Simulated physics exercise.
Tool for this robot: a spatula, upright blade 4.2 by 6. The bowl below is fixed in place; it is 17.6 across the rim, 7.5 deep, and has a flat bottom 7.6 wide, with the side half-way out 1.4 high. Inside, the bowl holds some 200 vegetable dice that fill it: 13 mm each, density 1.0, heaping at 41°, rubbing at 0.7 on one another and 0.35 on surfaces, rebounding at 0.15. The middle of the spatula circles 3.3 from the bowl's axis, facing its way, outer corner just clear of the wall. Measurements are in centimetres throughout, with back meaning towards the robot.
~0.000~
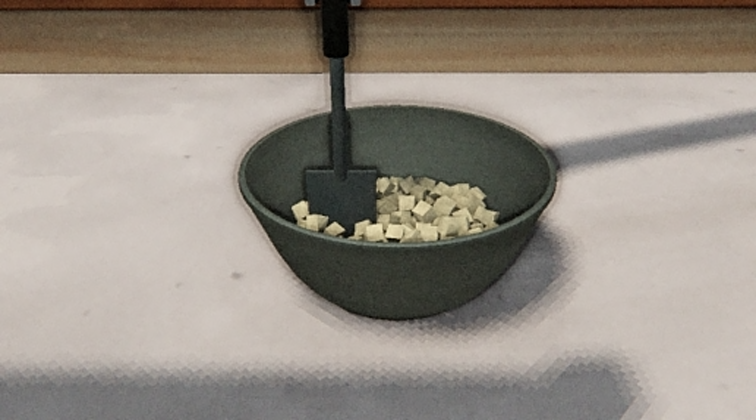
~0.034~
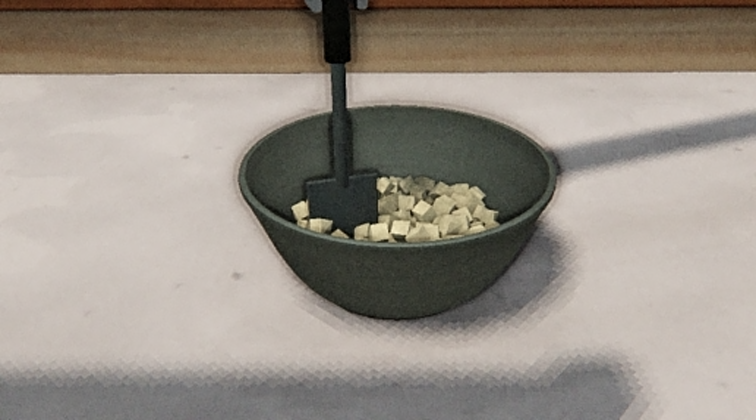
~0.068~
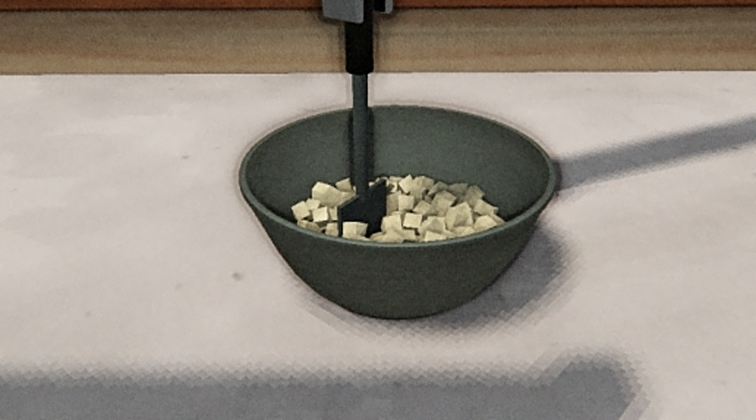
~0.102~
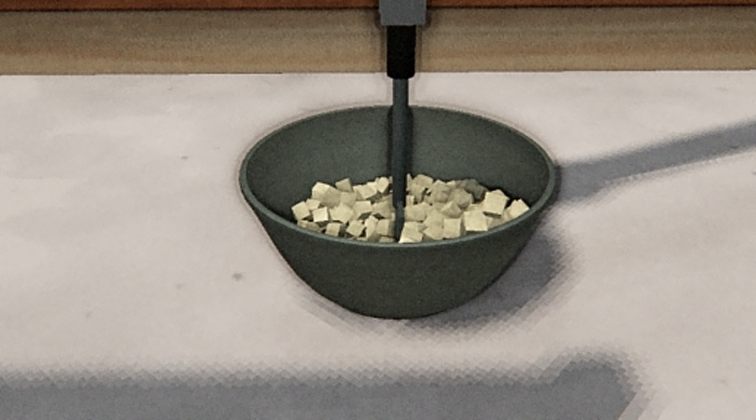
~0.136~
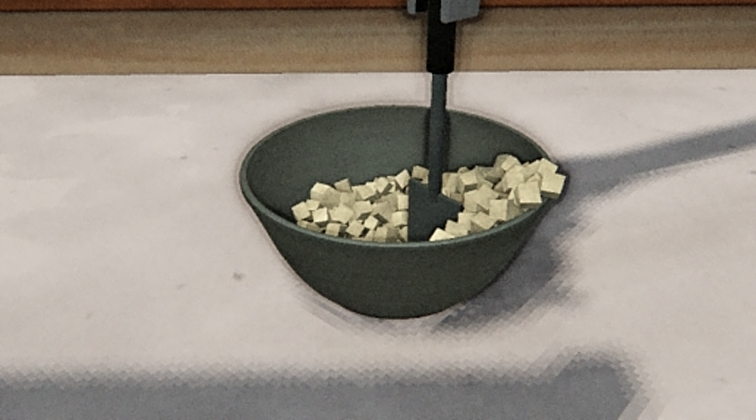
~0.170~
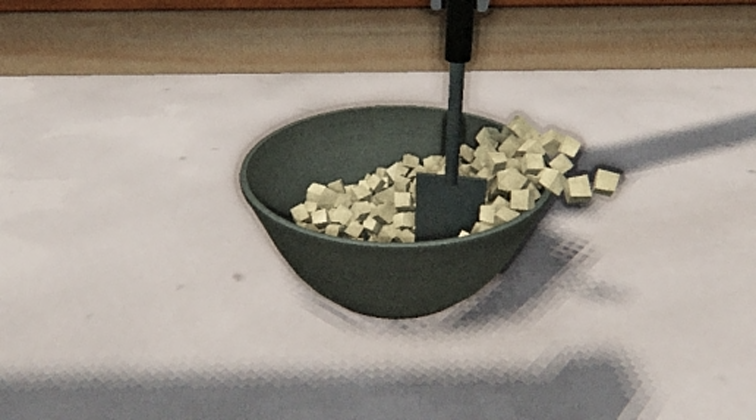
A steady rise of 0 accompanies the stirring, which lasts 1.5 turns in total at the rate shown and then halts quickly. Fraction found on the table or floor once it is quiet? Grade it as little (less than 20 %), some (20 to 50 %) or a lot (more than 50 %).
Grade: Some, 20 to 50 %.
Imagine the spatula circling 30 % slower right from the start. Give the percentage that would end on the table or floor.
Estimate: Near 15 in a hundred.
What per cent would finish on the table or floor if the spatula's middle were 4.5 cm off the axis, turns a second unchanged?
It would be near 45 per cent.
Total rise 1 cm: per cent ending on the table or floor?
Around 25 %.
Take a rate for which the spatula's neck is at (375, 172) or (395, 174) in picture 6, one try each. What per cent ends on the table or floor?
Around 5 and 5 per cent respectively.
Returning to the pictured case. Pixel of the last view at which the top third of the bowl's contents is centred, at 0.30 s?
I'd put it at around (318, 148).
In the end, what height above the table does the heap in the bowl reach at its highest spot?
The top sits some 7.0 cm up.
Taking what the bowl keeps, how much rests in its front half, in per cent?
Close to 40 in a hundred.
By 0.30 s, 307° round, highest piece 10 above the table; 182 in the bowl, 6 on the table or floor, 15 in flight or on the tool.
By 0.42 s, 88° round, highest piece 10 above the table; 166 in the bowl, 25 on the table or floor, 12 in flight or on the tool.
By 0.68 s, 180° round, highest piece 8 above the table; 148 in the bowl, 54 on the table or floor, 1 in flight or on the tool.
By 1.38 s, 180° round, highest piece 7 above the table; 148 in the bowl, 55 on the table or floor.
Final count, 148 in the bowl, 55 on the table or floor. That is 27 % on the table or floor.
